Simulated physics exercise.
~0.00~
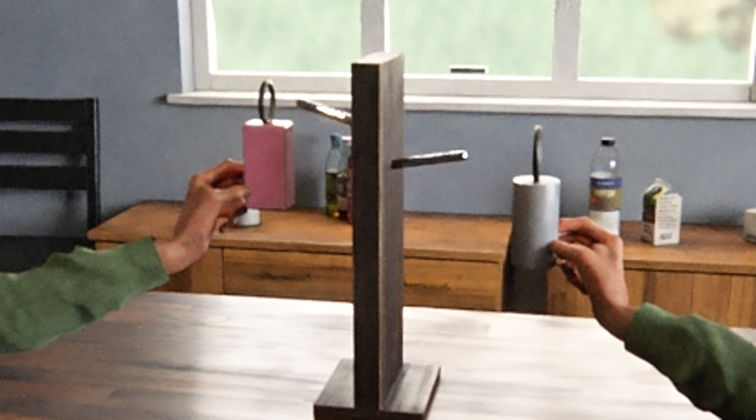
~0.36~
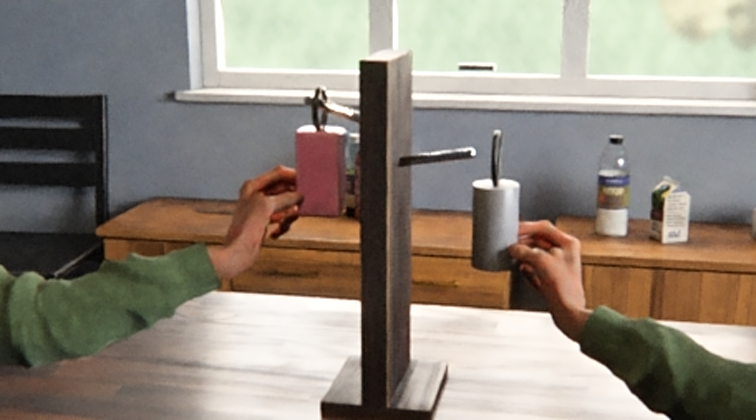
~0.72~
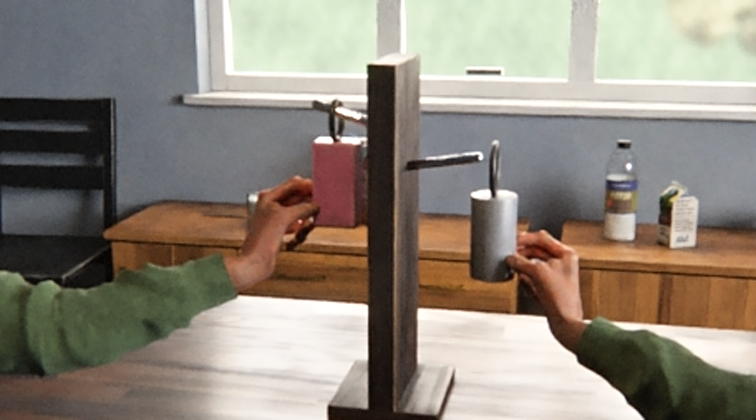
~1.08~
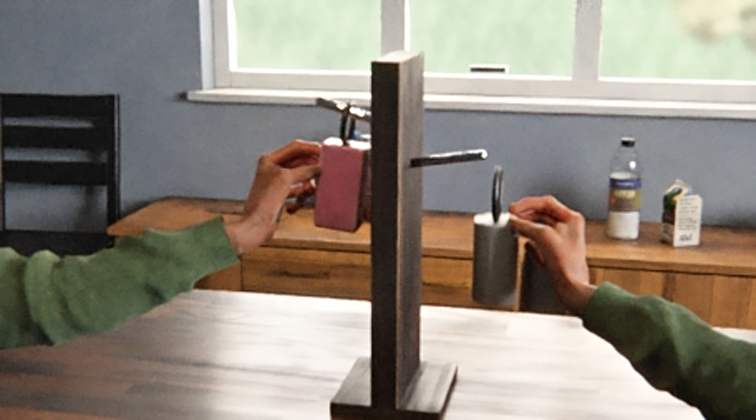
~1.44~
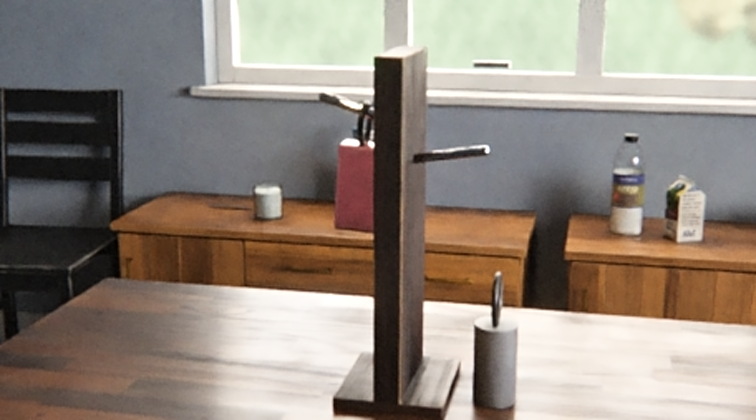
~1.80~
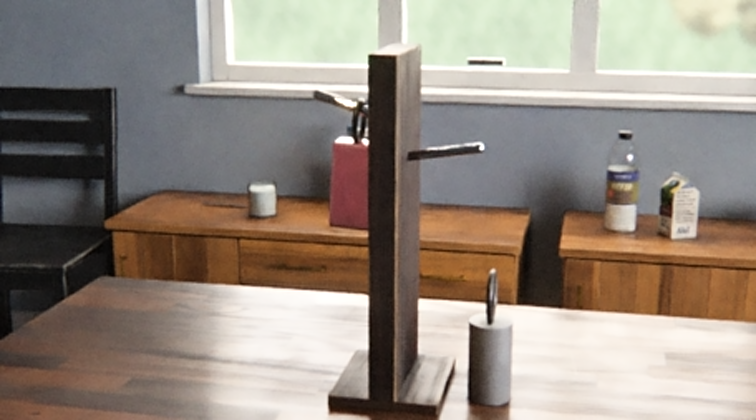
In a room with blue-grey walls, a slightly swaying view looks across a wooden table toward a window and a low wooden cabinet holding bottles and a carton. A dark peg stand rises from the table, with a peg on each side. Two green-sleeved hands bring in a pink pouch on the left and a grey lantern on the right, moving both toward the stand. The hands let go and withdraw. The pouch stays hanging from the left peg, while the lantern drops and ends upright on the table beside the stand's base.
